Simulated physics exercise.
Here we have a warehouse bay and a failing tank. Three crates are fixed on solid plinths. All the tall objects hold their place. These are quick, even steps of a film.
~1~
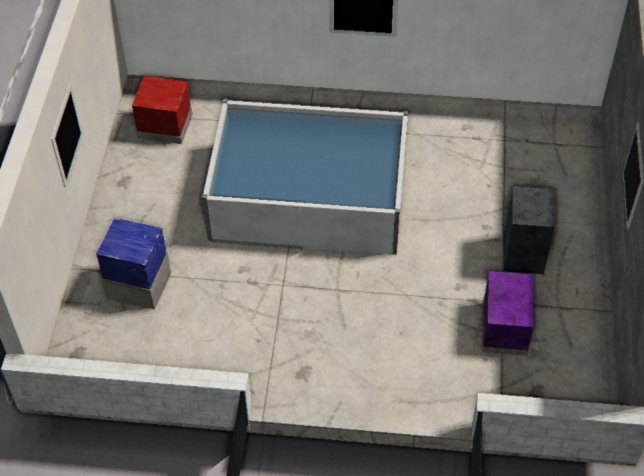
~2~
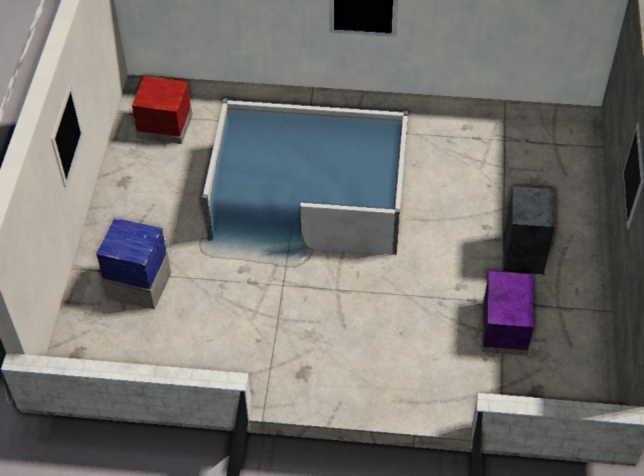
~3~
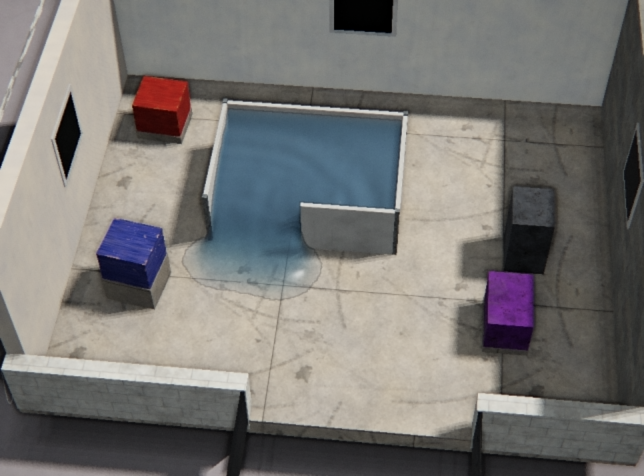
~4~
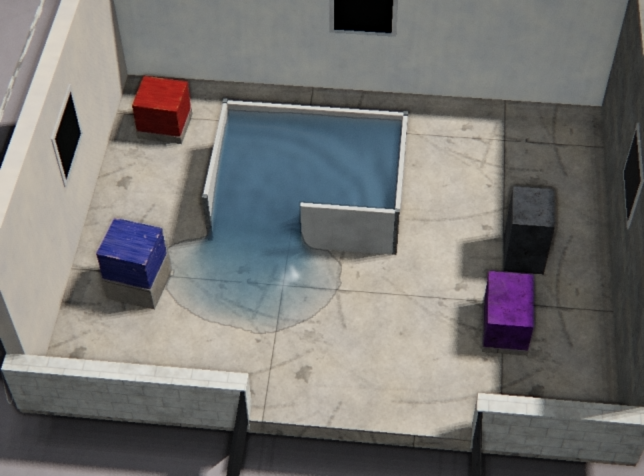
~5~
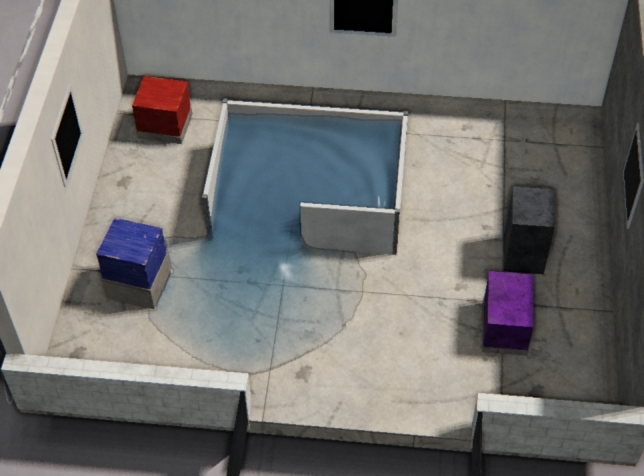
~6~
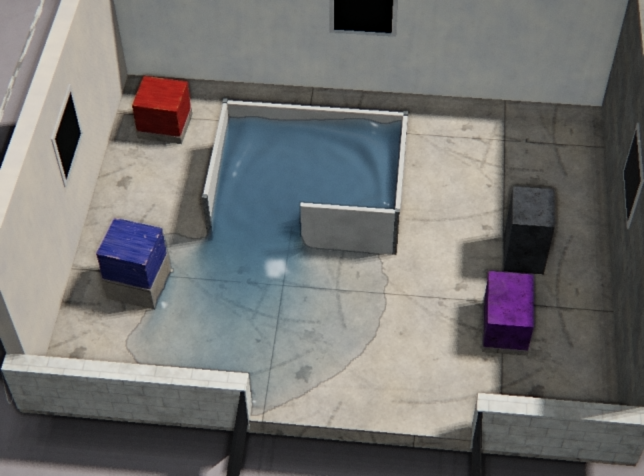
Warehouse bay with a tank's front wall opening at left, blue water pouring out and spreading across the floor past a blue box.
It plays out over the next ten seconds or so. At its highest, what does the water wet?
One by one: The blue crate keeps dry; the purple crate keeps dry; the red crate is soaked.
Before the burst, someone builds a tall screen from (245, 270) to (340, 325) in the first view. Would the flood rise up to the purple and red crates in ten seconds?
The purple one is wetted; the red one is topped.
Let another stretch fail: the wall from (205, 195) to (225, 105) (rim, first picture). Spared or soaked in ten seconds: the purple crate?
Purple gets wet.
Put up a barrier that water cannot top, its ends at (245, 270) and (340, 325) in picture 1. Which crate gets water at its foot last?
The crate marked red.
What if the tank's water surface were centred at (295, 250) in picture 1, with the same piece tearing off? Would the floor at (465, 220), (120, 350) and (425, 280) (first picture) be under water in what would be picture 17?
In turn: No water, under water, free of water.
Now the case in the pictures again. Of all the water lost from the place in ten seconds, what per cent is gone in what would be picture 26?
Close to 50 %.
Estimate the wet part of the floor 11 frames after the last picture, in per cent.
Roughly 30 per cent.
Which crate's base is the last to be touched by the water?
Last comes the red-painted one.
A moment on, water covers 25 % of the floor; the blue crate water round its plinth, the purple crate not reached, the red crate not reached.
Next, water covers 30 % of the floor; the blue crate water round its plinth, the purple crate water round its plinth, the red crate not reached.
Then, water covers 40 % of the floor; the blue crate water round its plinth, the purple crate water round its plinth, the red crate water round its plinth.
Later, water covers 65 % of the floor; the blue crate water round its plinth, the purple crate water round its plinth, the red crate water round its plinth.
In the end, water covers 100 % of the floor; the blue crate stayed above the water, the purple crate stayed above the water, the red crate was topped.
